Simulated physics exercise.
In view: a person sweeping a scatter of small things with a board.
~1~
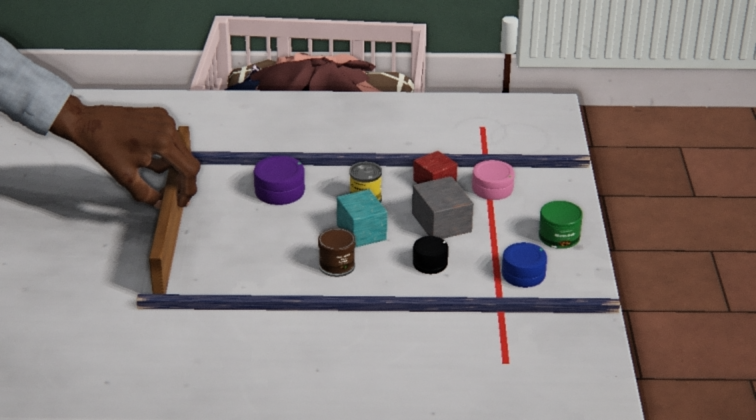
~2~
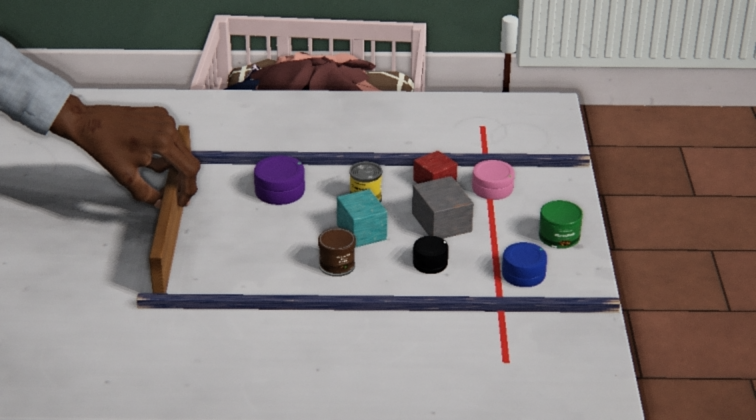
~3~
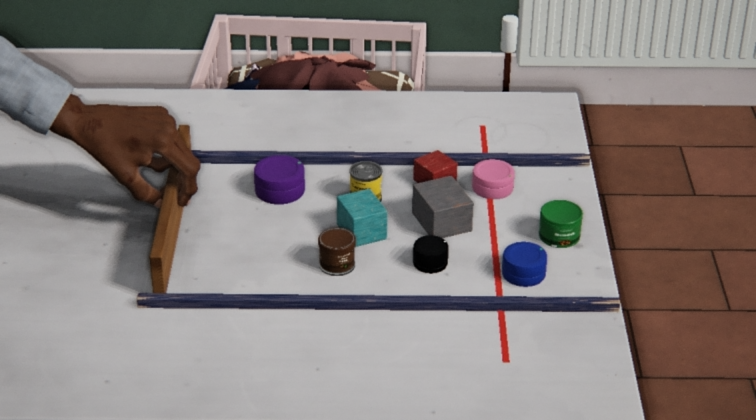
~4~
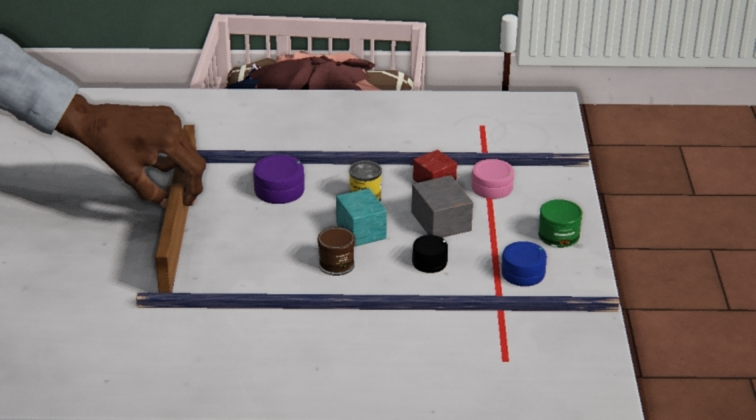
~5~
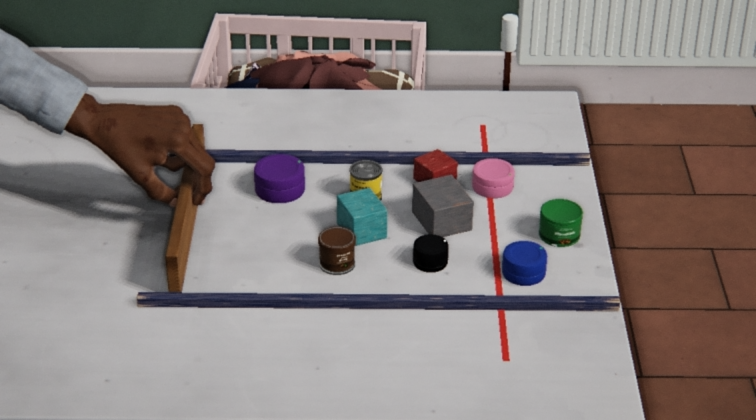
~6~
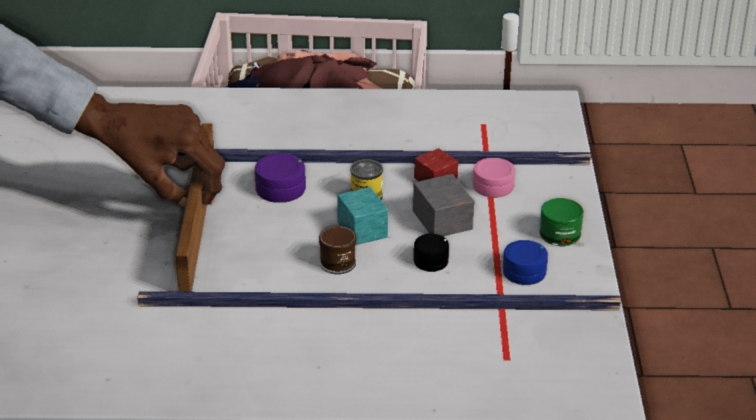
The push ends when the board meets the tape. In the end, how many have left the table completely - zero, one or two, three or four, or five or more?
Okay, so the number that tips off the end comes to zero, I'd say.
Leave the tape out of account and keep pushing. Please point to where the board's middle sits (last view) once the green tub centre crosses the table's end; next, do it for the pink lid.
(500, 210) and (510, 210), more or less.
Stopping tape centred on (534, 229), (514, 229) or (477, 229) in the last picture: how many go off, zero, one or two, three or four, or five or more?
So, going place by place, I'd say one to two; one or two; zero.
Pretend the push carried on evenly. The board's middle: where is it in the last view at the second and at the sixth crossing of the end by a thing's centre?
Near (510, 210) first, near (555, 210) second.
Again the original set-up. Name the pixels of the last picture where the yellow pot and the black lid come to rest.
(549, 187), and the other (547, 246).
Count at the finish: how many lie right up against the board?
It adds up to 3.
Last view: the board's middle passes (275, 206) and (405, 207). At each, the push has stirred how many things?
So far 1, and 8 at the second.
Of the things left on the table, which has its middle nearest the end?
That's the green tub.
Early on, none off yet; green tub at rest near (561, 222); blue lid at rest near (525, 262); pink lid at rest near (494, 177).
A while later, none off yet; green tub at rest near (561, 222); blue lid at rest near (529, 263); pink lid travelled about its own width near (530, 181).
Finally, the number that fall off is zero.
